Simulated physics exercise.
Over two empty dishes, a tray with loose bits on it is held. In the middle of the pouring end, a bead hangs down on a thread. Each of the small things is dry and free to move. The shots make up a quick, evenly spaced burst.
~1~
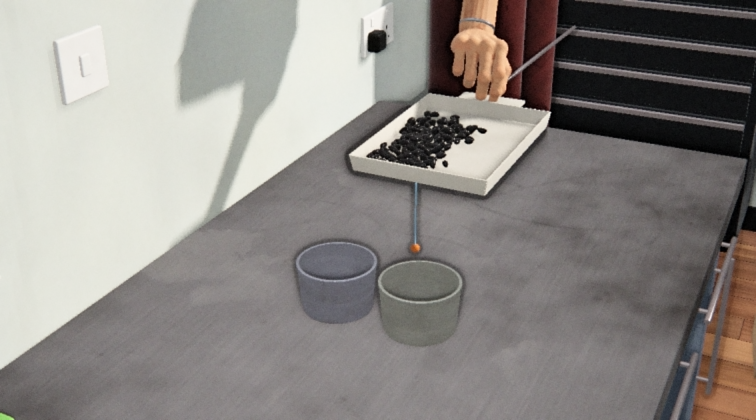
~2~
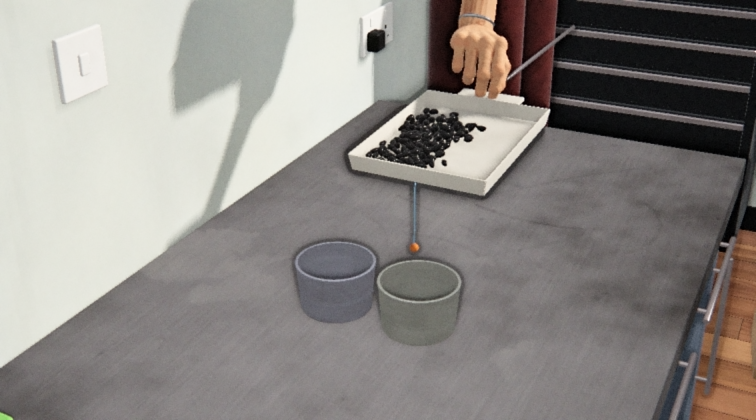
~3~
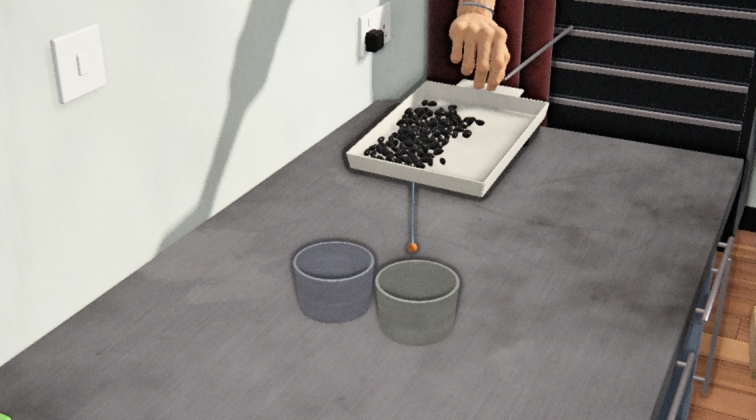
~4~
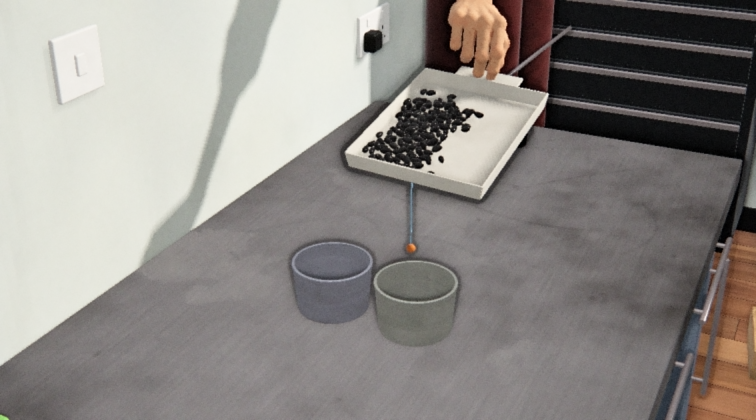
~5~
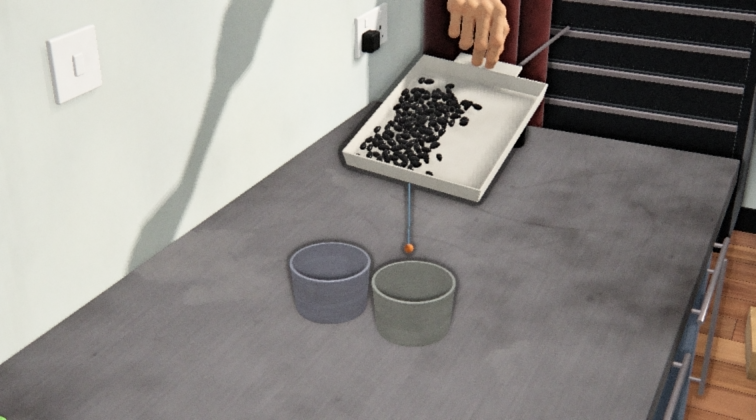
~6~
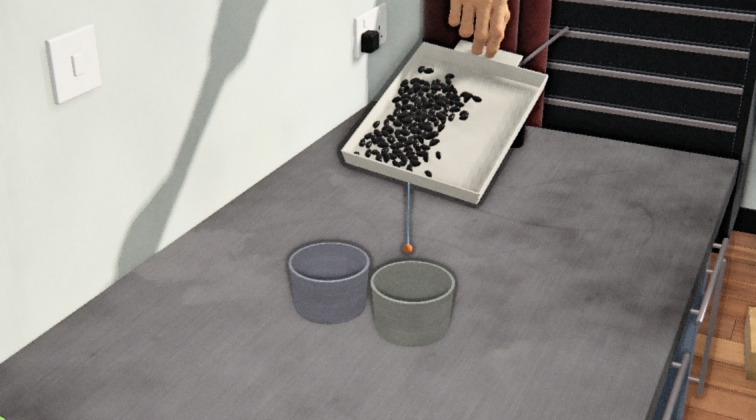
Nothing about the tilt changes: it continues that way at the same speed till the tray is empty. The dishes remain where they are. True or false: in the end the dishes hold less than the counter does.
True.
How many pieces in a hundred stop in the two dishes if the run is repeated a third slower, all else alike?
That works out at some 50 per cent.
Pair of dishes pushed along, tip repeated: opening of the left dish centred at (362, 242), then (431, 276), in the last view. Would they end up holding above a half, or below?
Result, first setup: A minority share; second setup: A majority share.
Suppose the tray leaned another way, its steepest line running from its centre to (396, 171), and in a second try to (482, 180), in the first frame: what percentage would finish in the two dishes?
Lab note: Case 1 near 90 %, case 2 near 30 %.
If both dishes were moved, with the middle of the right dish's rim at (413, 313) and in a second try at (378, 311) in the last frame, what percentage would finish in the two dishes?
First some 0, then 0 per cent.
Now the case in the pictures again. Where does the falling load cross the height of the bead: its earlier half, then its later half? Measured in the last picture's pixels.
First roughly (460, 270), then roughly (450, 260).
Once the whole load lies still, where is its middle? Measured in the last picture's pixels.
Roughly at pixel (455, 329).
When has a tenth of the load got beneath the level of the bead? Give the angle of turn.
Roughly 80 degrees of tilt.
Just after the last frame, tray tipped steeply; almost all on the tray; just a few in the air.
A moment on, tray tipped past a quarter turn; roughly half on the tray; about a tenth in the right dish; roughly a quarter outside both; about a tenth in the air.
Further on, tray tipped past a quarter turn; roughly a third in the right dish; roughly two thirds outside both.
When it is over, tray tipped past a quarter turn; roughly a third in the right dish; not one in the left dish; roughly two thirds outside both.
